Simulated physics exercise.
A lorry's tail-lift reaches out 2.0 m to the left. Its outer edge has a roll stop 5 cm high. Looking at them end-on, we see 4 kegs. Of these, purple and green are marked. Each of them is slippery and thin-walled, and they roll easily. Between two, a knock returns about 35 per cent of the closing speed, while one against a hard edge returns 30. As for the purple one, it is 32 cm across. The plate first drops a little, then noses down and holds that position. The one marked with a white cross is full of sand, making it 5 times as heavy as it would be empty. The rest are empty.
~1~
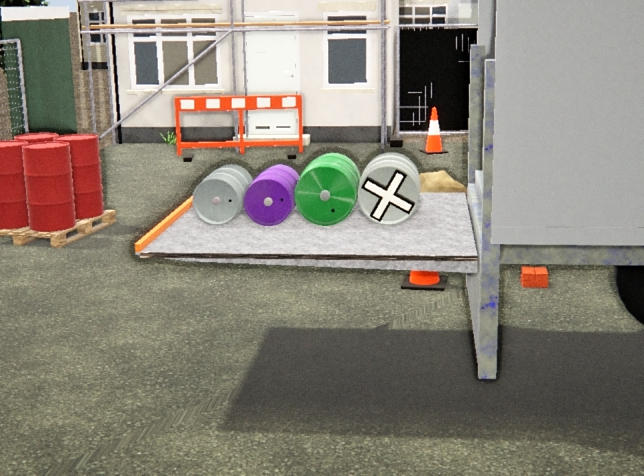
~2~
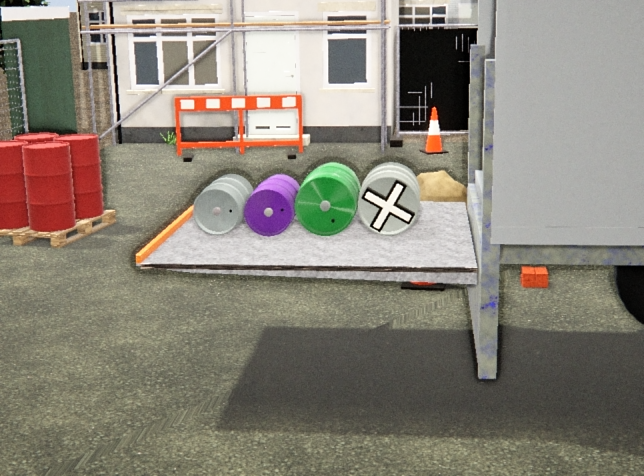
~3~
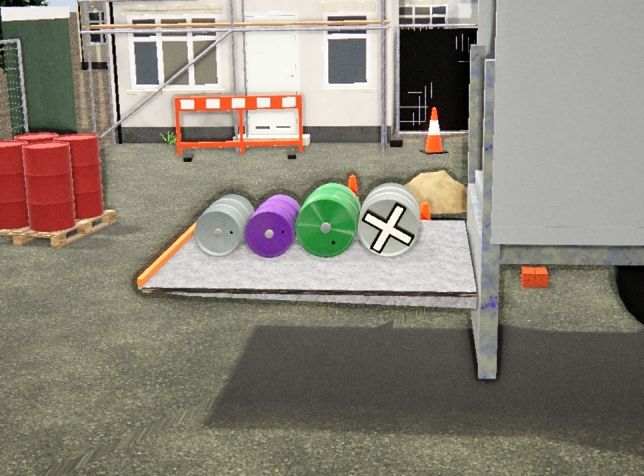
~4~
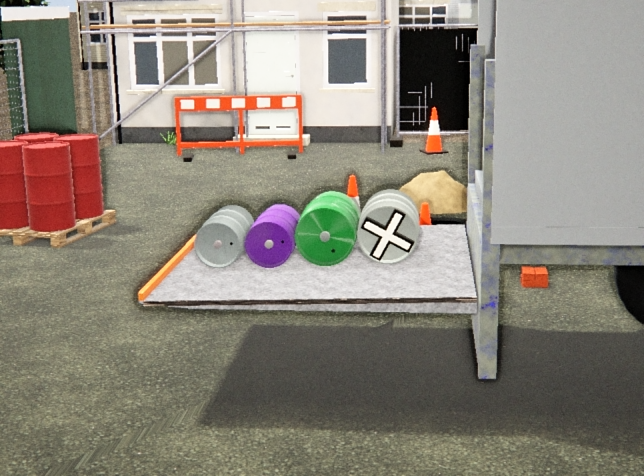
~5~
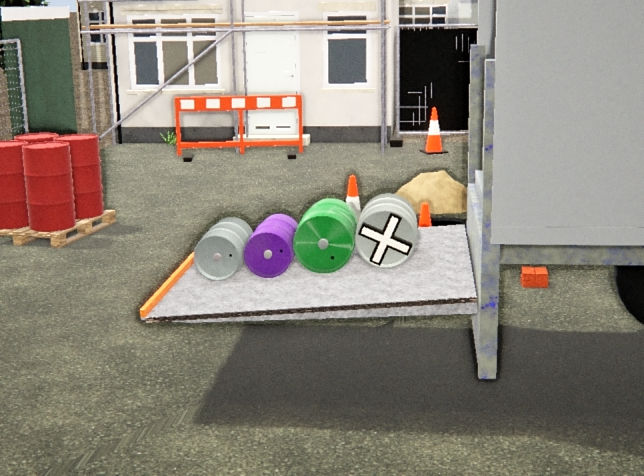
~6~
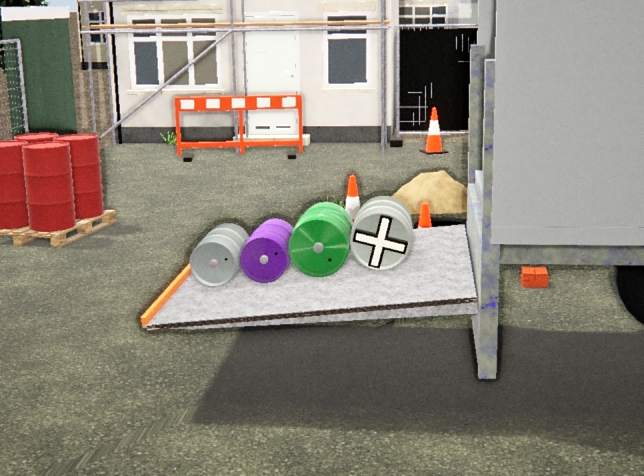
In a paved yard before a pale building, a still camera looks side-on at a grey lorry's tail-lift reaching left. Four kegs lie end-on in a row on the plate, silver, purple, green and silver with a white cross, with an orange strip at its outer edge and red drums beyond to the left. The plate lowers, then tilts down leftward, and the kegs shift slightly left.
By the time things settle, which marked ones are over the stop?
Purple: Goes over the edge; green: Goes over the edge.
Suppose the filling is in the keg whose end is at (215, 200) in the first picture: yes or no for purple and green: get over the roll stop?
Then purple would not do so, green would not do so.
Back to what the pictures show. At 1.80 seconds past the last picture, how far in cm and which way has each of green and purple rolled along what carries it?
Green has shifted 65 left and purple 65 left.
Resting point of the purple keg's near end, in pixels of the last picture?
It comes to rest at about (88, 349).
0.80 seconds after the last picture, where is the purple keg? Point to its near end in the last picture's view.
Roughly at (225, 264).
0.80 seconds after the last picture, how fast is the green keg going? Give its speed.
It's travelling at about 0.3 m/s.
Then, 0.80 s past the sixth picture, purple is on the plate, 35 cm from the stop, rolling left; green is on the plate, 70 cm from the stop, rolling left; 0 over the stop so far.
Then, 1.80 s past the sixth picture, purple is on the plate, 5 cm from the stop, rolling left; green is on the plate, 40 cm from the stop, rolling left; 1 over the stop so far.
Then, 3.00 s past the sixth picture, purple is off the lift, on the ground; green is over the stop and falling; 3 over the stop so far.
Finally (6.70 s after the last picture), purple is off the lift, on the ground; green is off the lift, on the ground; 3 over the stop so far.
